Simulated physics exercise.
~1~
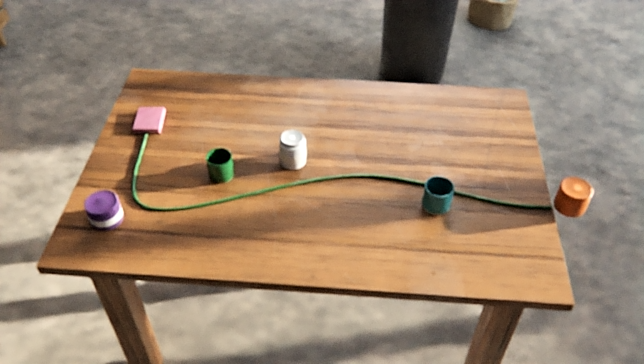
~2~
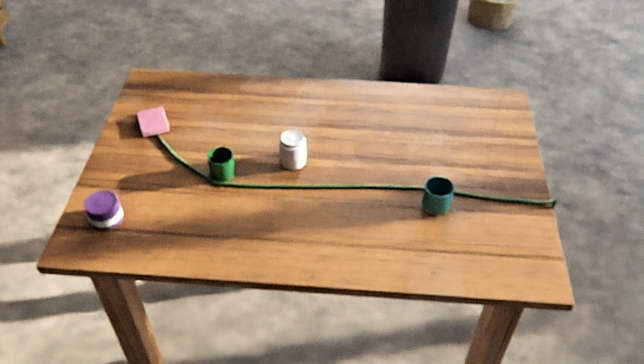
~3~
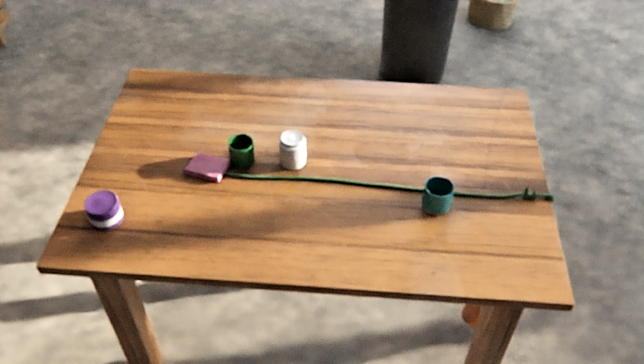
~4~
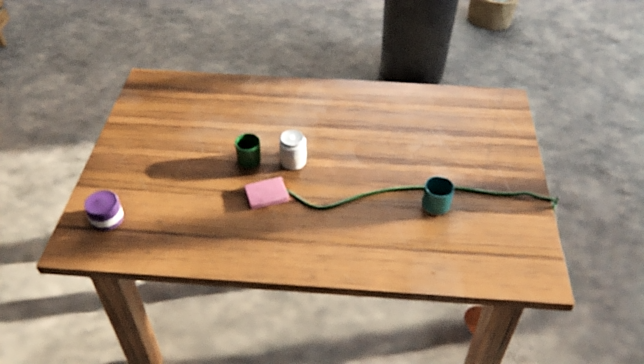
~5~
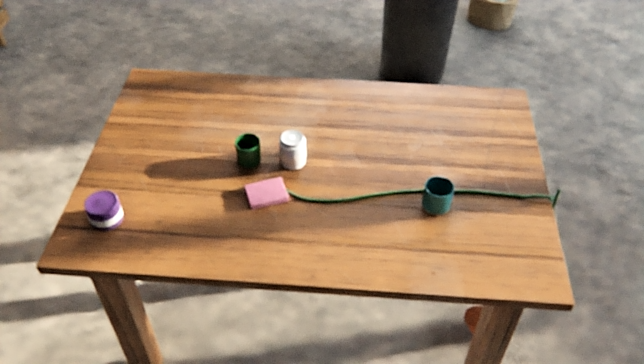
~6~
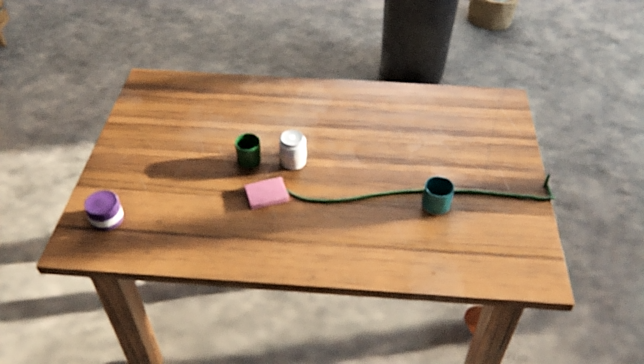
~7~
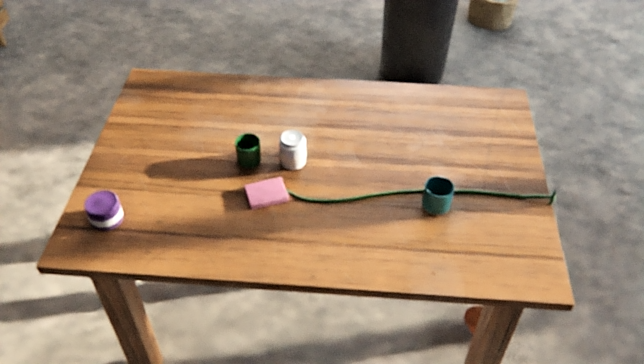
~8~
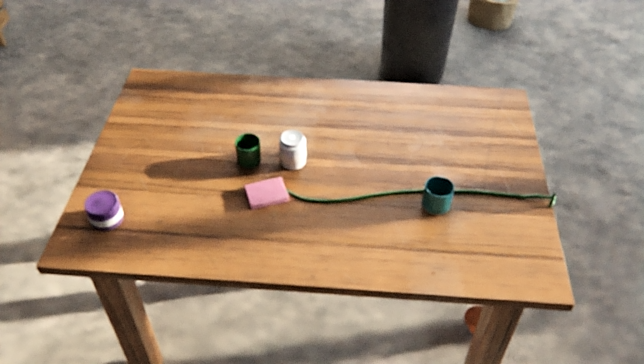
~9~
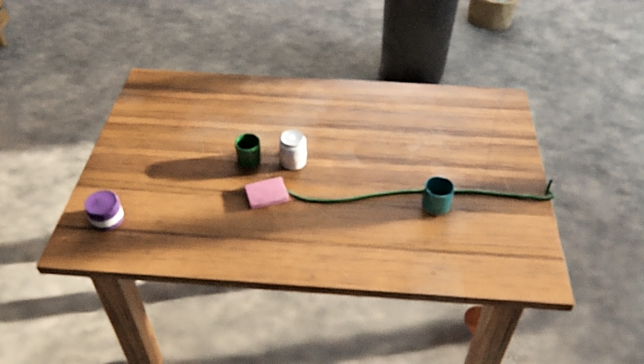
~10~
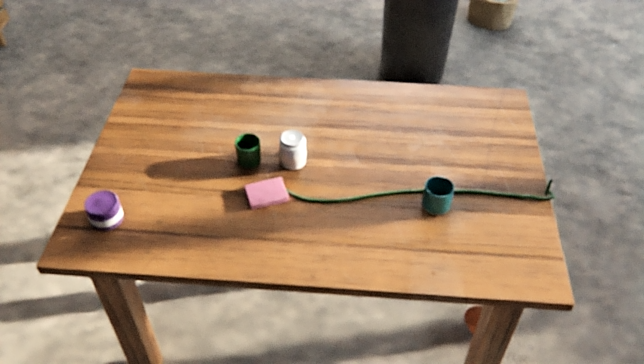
A wooden table stands on a grey floor, seen from above and in front, with a green cable winding across it from a pink block at the left to an orange cylinder at the right edge. A purple canister, a green mug, a white jar and a teal mug also sit on top. The orange cylinder drops off the side, and the cable straightens and pulls the pink block rightward. The green mug shifts toward the white jar. The block stops near the middle, the cable's end flicks at the right edge, and the orange piece rests below, mostly hidden behind a table leg.
